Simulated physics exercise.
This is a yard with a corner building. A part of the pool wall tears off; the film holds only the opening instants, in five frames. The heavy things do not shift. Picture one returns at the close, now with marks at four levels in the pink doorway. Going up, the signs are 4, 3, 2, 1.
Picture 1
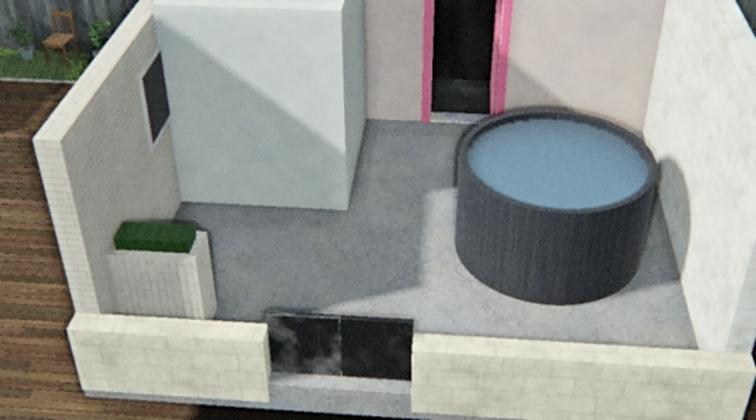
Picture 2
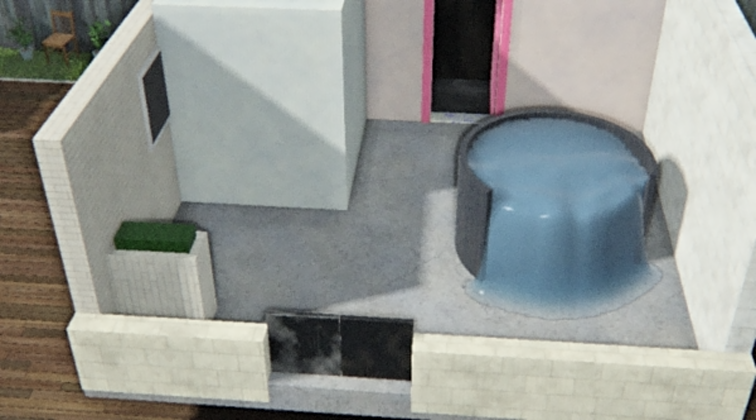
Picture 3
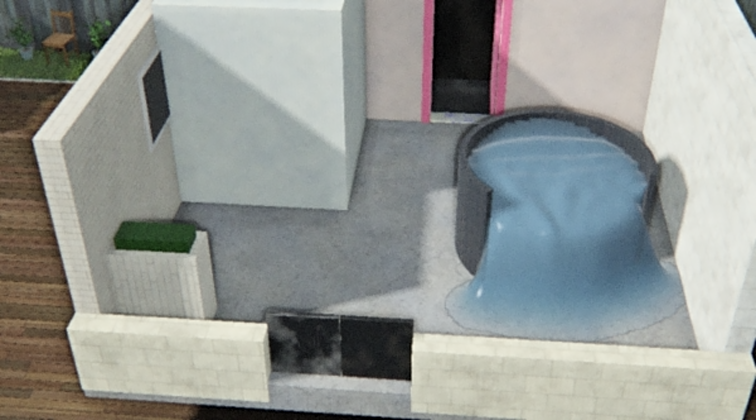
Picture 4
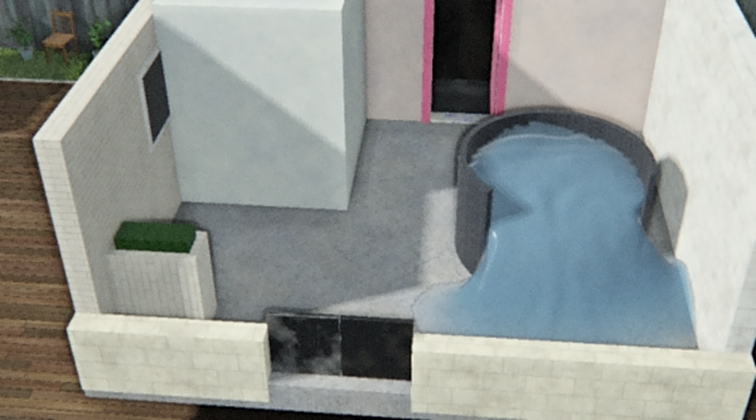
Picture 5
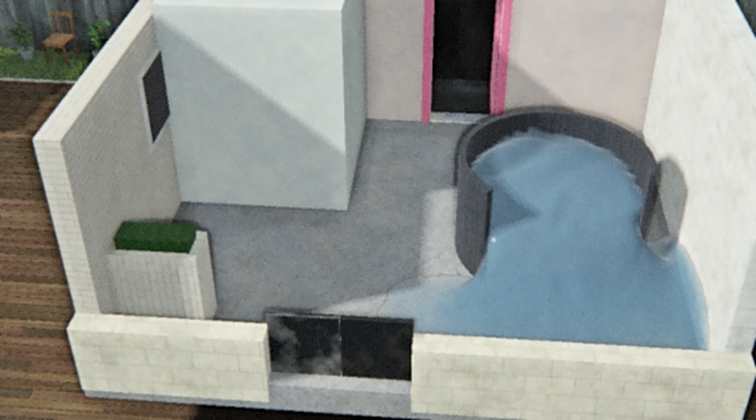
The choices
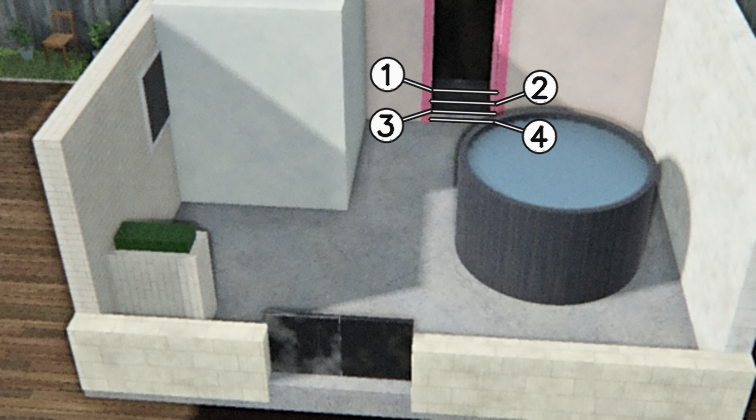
A walled yard with a grey floor is seen from above at an angle, beside brown decking. A pale block stands left of a pink-framed doorway, a green-topped planter sits at left, a dark gate is shut in the low front wall, and a round dark pool of still blue water stands at right. The pool's front opens and water pours out, spreading forward and leftward across the floor.
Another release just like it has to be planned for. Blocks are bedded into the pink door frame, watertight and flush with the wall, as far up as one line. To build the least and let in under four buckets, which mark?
Mark 3.
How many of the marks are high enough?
Three.
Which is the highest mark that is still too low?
That would be 4.
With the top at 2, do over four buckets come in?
No.
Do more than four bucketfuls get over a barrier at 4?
Yes, that goes wrong.
On the marked copy, 1 at (464, 91); 2 at (463, 102); 3 at (463, 112); 4 at (462, 120); from the bottom up 4, 3, 2, 1.
Choosing 1, nothing gets over.
Choosing 2, nothing gets over.
Choosing 3, nothing gets over.
Choosing 4, about 12 bucketfuls get in.
